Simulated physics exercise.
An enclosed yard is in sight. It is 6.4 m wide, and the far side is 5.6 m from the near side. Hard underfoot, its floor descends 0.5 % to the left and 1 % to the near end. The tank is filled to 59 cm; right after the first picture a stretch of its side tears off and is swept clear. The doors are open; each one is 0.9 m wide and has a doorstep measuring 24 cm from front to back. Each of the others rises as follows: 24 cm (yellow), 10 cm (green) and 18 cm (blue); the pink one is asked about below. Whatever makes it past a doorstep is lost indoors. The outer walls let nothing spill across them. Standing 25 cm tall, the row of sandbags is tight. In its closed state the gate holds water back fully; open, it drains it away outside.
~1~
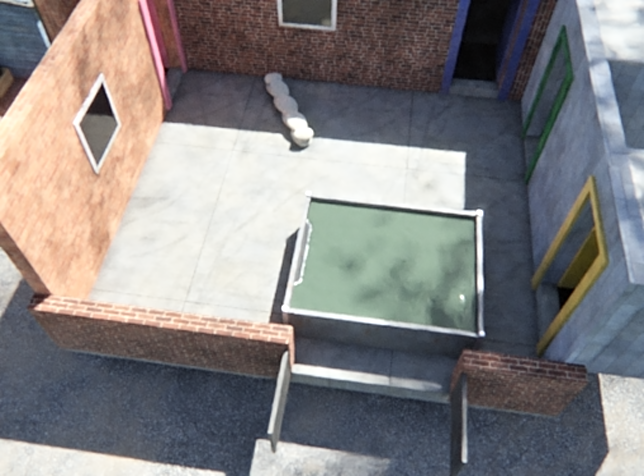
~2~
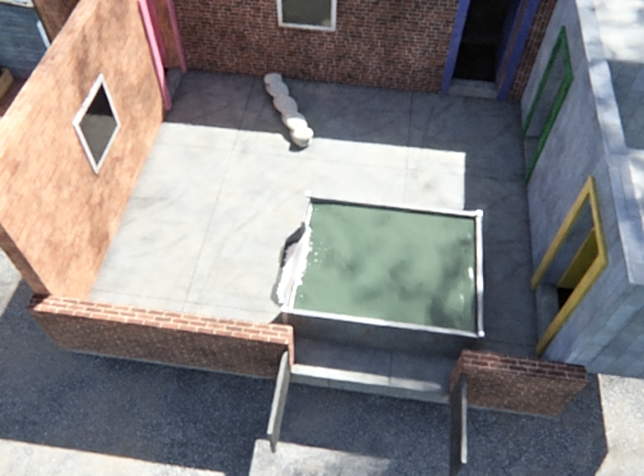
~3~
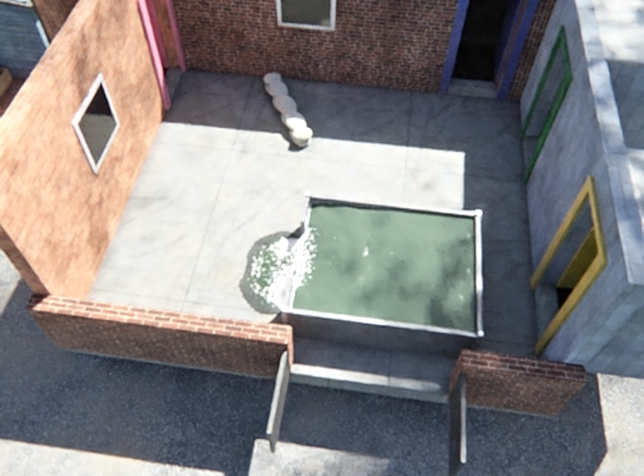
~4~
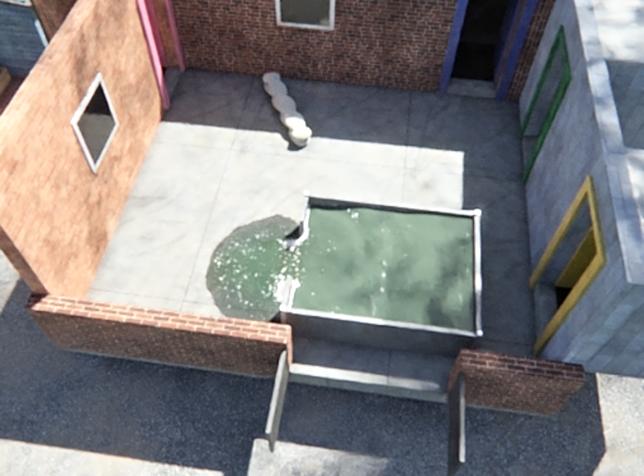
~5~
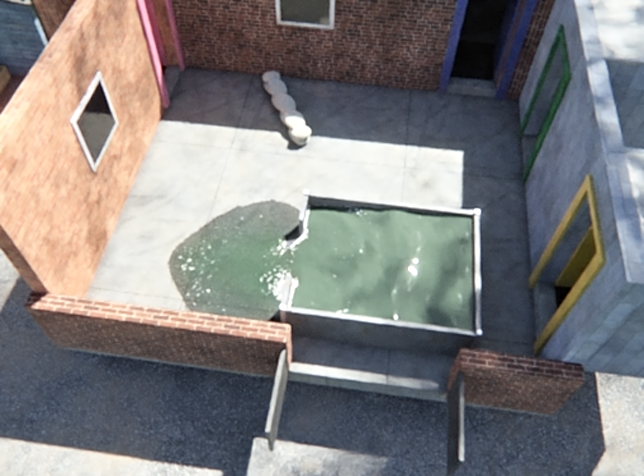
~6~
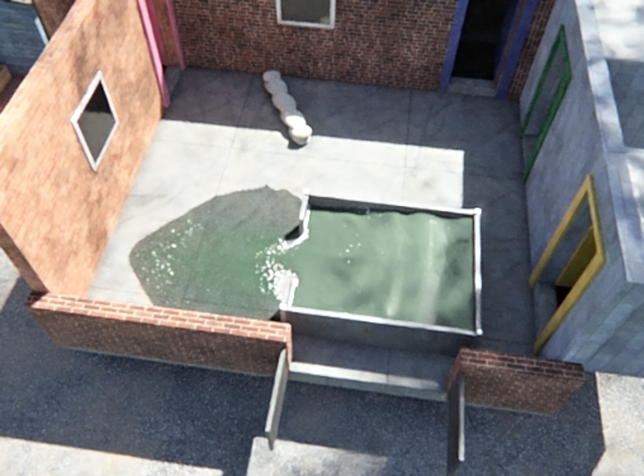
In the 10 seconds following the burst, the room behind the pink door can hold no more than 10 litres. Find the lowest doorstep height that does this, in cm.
The lowest height is about 18 cm.
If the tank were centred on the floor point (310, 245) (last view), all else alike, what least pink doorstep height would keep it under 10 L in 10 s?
Close to 15 cm would do it.
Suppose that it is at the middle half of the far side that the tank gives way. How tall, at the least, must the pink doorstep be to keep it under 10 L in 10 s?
In that case you'd want it roughly 8.0 cm high.
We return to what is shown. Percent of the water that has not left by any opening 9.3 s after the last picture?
I'd estimate some 94 in a hundred.
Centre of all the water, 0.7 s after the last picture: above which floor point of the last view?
The centre of all the water is around (337, 280).
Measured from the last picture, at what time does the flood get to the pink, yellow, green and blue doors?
Pink 1.6 s, yellow 8.5 s, green not within the 10 s, blue not in the 10 s.
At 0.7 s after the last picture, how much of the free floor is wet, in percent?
Approximately 25 %.
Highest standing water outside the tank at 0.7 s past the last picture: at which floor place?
About (75, 324).
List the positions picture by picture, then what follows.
Still water, 59 cm deep, in the tank at (387, 262); the pink door at (166, 43) is dry, in the first picture.
Water pours out at (300, 268) and has run 0.3 m, to (278, 298); about 6 cm deep outside, 59 cm at the back, in the second picture.
The gap is at (300, 268), the front 0.7 m out at (246, 287); the back of the tank holds 59 cm, in the third picture.
Water pours out at (299, 268) and has run 1.3 m, to (212, 272); about 6 cm deep outside, 59 cm at the back, in the fourth picture.
Water pours out at (298, 266) and has run 1.9 m, to (175, 259); about 5 cm deep outside, 59 cm at the back, in the fifth picture.
The gap is at (299, 265), the front 2.5 m out at (136, 257); the back of the tank holds 59 cm; 3.0 m in a straight line remain to the pink door at (164, 41), in the sixth picture.
Then, 0.7 s after the last picture water covers 25 % of the floor, deepest (45 cm) near (75, 324); it has not reached the pink door.
Then, 2.3 s after the last picture water covers 35 % of the floor, deepest (28 cm) near (75, 324); 7 cm at the pink door, 0 litres in over its 13 cm doorstep.
Then, 9.3 s after the last picture water covers 70 % of the floor, deepest (20 cm) near (75, 324); 14 cm at the pink door, 57 litres in over its 13 cm doorstep.
At the pink door as built, the water peaked near 22 cm, 5.3 s after the last picture.
With a doorstep of 14.5 cm, 37 litres would have come in within the 10 s; with 19.5 cm, 4 litres. So under 10 litres takes about 18 cm.
